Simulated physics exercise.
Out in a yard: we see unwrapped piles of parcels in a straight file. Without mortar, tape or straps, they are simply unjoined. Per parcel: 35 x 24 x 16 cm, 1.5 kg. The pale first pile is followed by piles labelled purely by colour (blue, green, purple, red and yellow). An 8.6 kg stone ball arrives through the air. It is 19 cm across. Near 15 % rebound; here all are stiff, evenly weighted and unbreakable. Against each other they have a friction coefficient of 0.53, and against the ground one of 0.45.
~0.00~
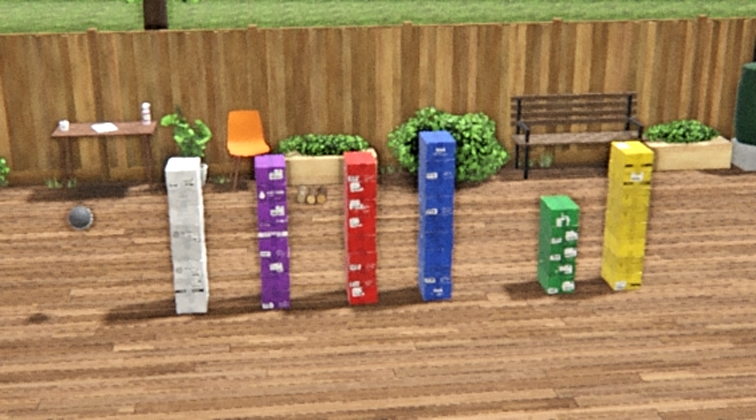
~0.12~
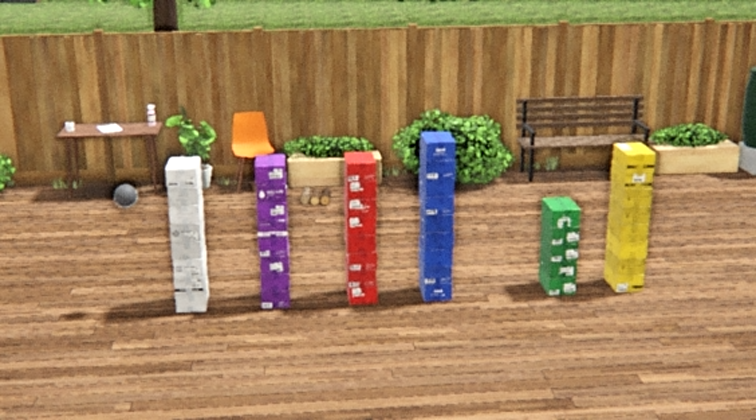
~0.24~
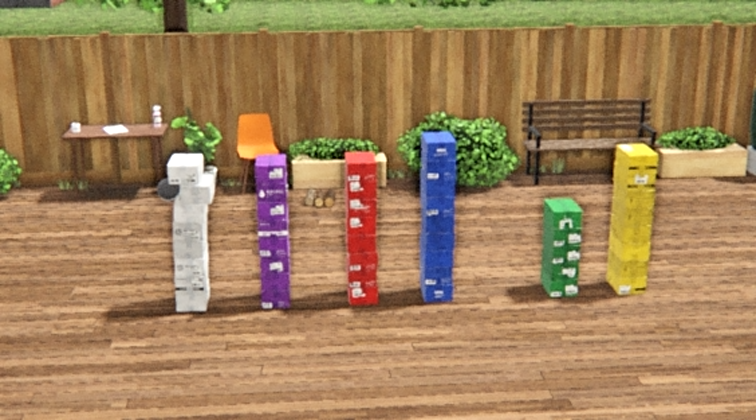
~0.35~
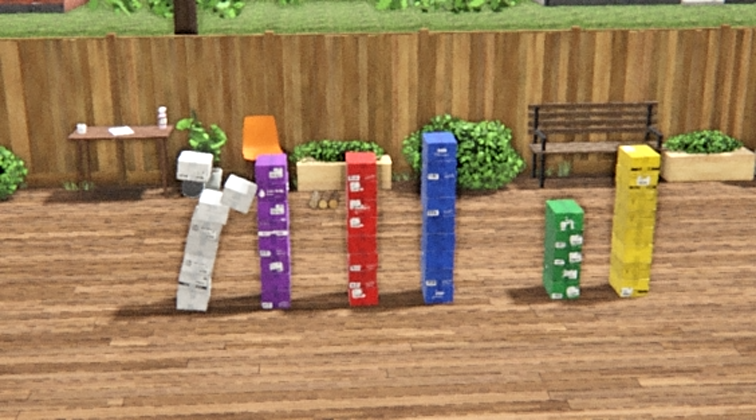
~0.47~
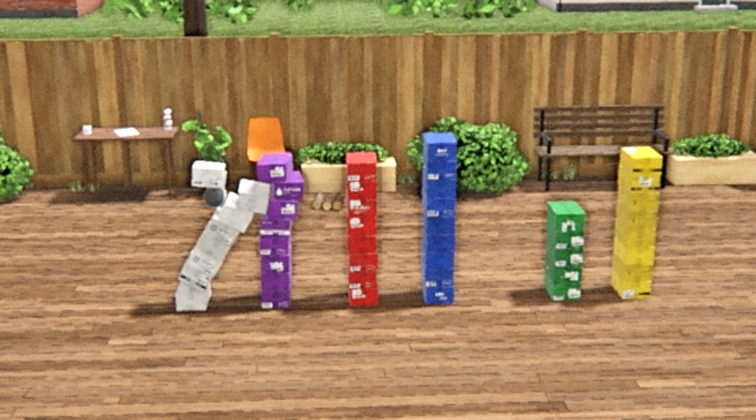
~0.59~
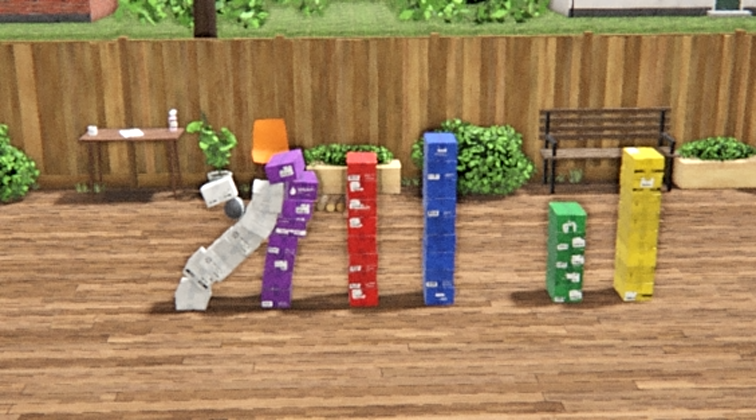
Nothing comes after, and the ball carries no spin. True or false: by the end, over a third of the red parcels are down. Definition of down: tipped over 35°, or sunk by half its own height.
True.
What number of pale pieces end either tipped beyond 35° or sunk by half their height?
7 of the pale pieces.
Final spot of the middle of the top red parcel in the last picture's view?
Look near (417, 254) in the final frame.
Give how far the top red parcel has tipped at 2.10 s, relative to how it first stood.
Around 50° from its start.
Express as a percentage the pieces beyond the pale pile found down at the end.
About 90% of them.
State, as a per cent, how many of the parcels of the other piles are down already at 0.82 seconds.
At that moment 5 per cent.
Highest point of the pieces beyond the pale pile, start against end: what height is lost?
Around 66 centimetres.
After 0.82 s, 7 of the pale pile down; none of the 8 red parcels down (2 of 38 in all colours); top red parcel 20 mm from its place; top purple parcel on its side.
After 1.40 s, 7 of the pale pile down; 5 of the 8 red parcels down (12 of 38 in all colours); top red parcel 63° from how it stood, 12 cm lower; top purple parcel 65° from how it stood, 59 cm lower.
After 2.10 s, 7 of the pale pile down; 7 of the 8 red parcels down (23 of 38 in all colours); top red parcel 46° from how it stood, 71 cm lower; top blue parcel on its side.
After 3.00 s, 7 of the pale pile down; 7 of the 8 red parcels down (34 of 38 in all colours); top red parcel 50° from how it stood, 78 cm lower; top yellow parcel on its side.
In the end (4.1 s), 7 of the pale pile down; 7 of the 8 red parcels down (34 of 38 in all colours); top red parcel 51° from how it stood, 78 cm lower; top yellow parcel upside down. That is 88 per cent. From the last view, middles, top red parcel near (417, 254).
